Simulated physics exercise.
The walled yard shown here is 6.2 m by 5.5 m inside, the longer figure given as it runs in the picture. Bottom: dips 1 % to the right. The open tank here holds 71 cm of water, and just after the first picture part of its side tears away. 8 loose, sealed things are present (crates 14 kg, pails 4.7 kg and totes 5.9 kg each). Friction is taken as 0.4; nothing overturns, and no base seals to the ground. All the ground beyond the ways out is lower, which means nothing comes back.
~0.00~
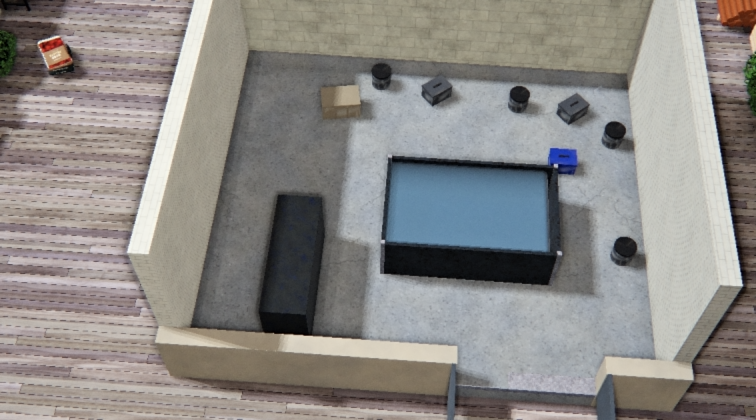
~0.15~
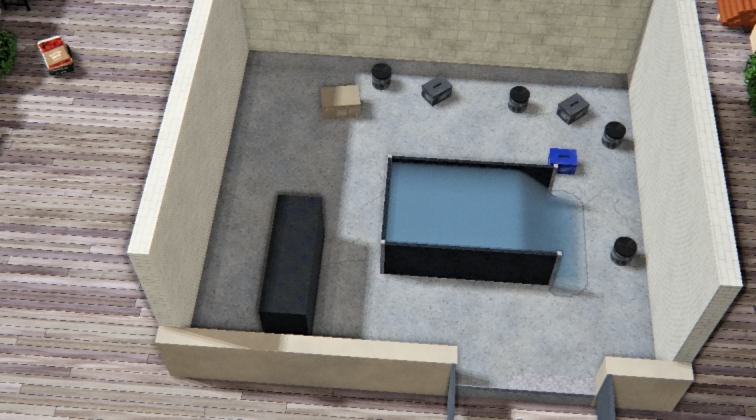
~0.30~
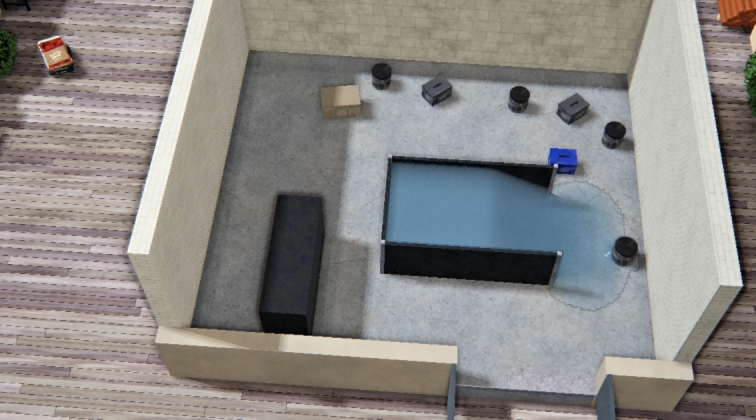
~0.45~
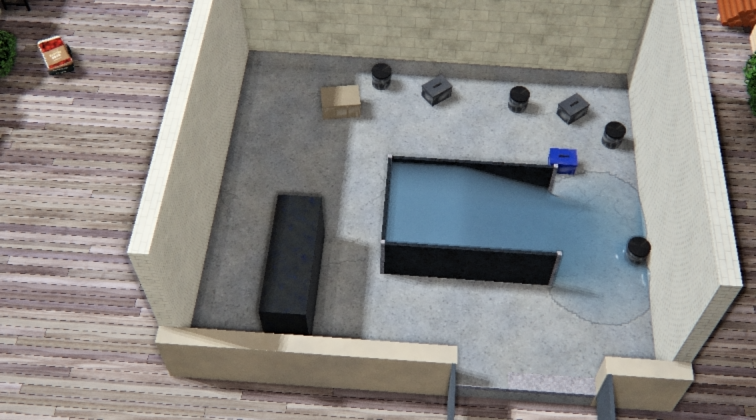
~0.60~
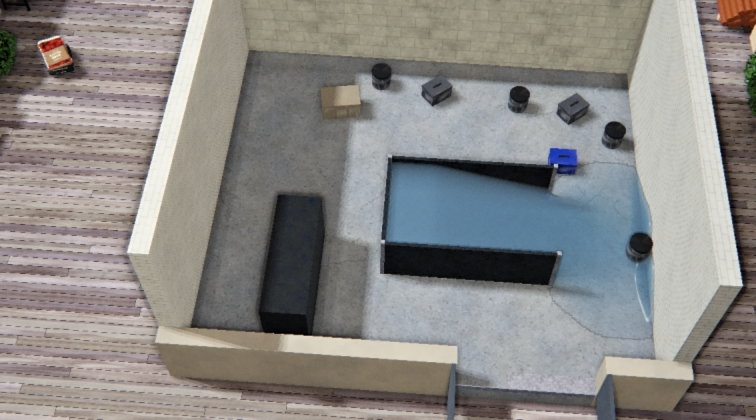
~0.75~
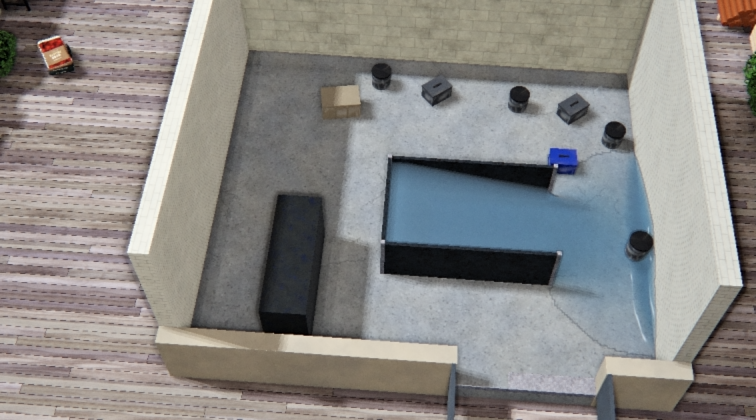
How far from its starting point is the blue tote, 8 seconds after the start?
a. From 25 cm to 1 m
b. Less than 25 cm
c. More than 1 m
a, from 25 cm to 1 m.
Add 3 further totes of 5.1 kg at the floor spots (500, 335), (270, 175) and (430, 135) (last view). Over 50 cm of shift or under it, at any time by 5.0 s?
Going through them in the order asked, they come out clear of the mark, shy of the mark and clear of the mark.
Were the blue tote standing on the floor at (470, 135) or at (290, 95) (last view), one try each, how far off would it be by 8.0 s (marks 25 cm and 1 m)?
From the first place it shuffles over a little; from the second it goes well off.
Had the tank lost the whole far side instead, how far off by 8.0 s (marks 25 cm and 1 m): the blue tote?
Outcome for the blue tote: It is borne far off.
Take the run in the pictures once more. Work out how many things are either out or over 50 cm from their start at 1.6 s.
Tally: 2.
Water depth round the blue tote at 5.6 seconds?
The depth there is around 2 cm.
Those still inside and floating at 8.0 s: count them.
Total: 4.
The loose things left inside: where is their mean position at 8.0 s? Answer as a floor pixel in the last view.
Centre of the remaining things: Roughly (324, 206).
After 1.6 s the blue tote is near (564, 156), 0.0 m from its start, aground; 0 of 8 are out; 1 afloat.
After 3.6 s the blue tote is near (535, 153), 0.4 m from its start, aground; 0 of 8 are out; 1 afloat.
After 5.6 s the blue tote is near (535, 153), 0.4 m from its start, aground; 0 of 8 are out; 3 afloat.
After 8.0 s the blue tote is near (535, 153), 0.4 m from its start, aground; 0 of 8 are out; 4 afloat.
